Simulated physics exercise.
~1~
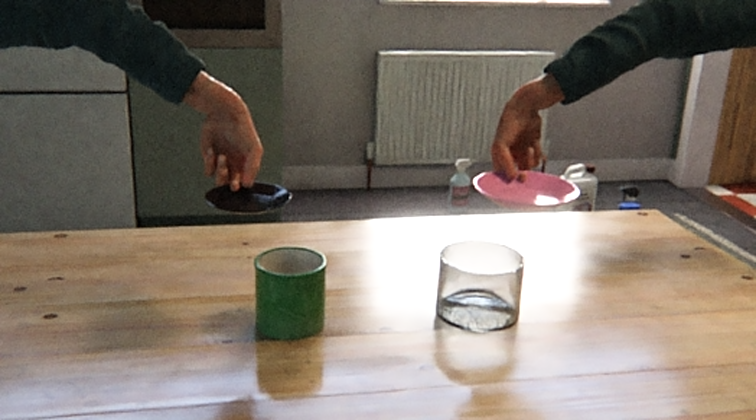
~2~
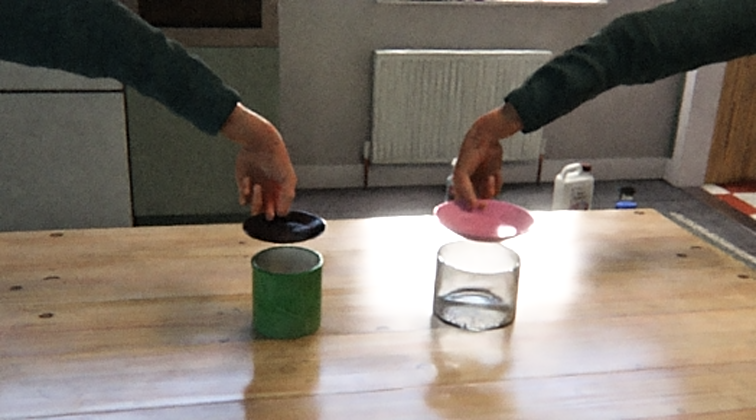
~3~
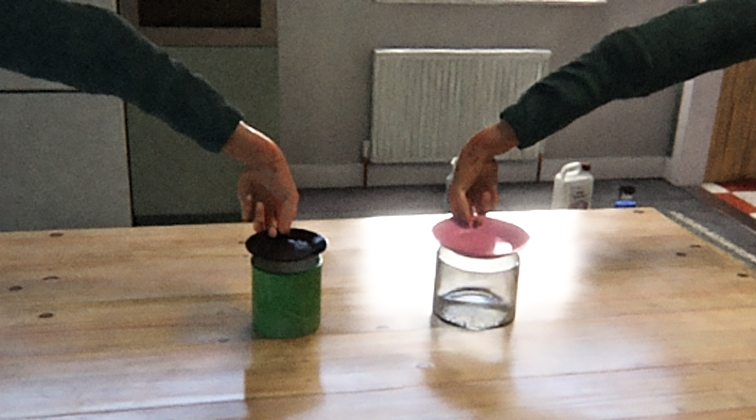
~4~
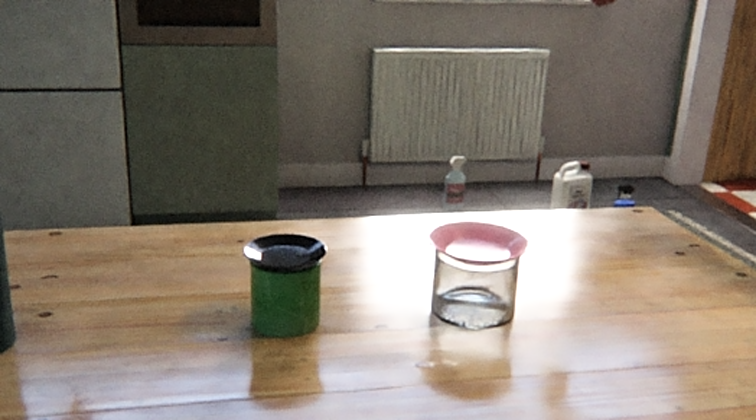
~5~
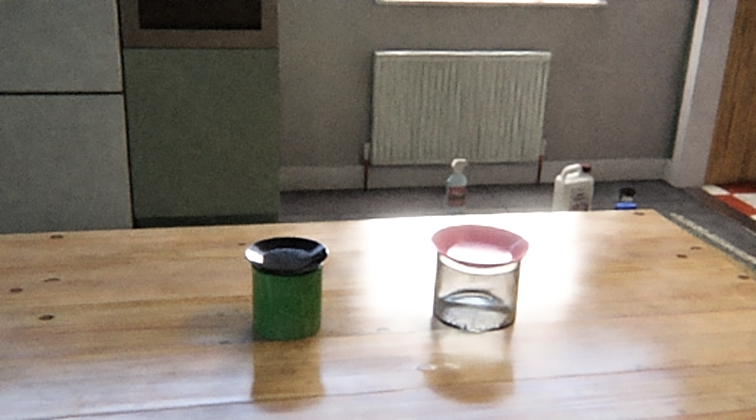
In this clip, two hands lower a black plate over a green pot on the left and a pink saucer over a clear glass on the right. The hands let go and withdraw, leaving both makeshift lids resting on the rims and covering the openings.
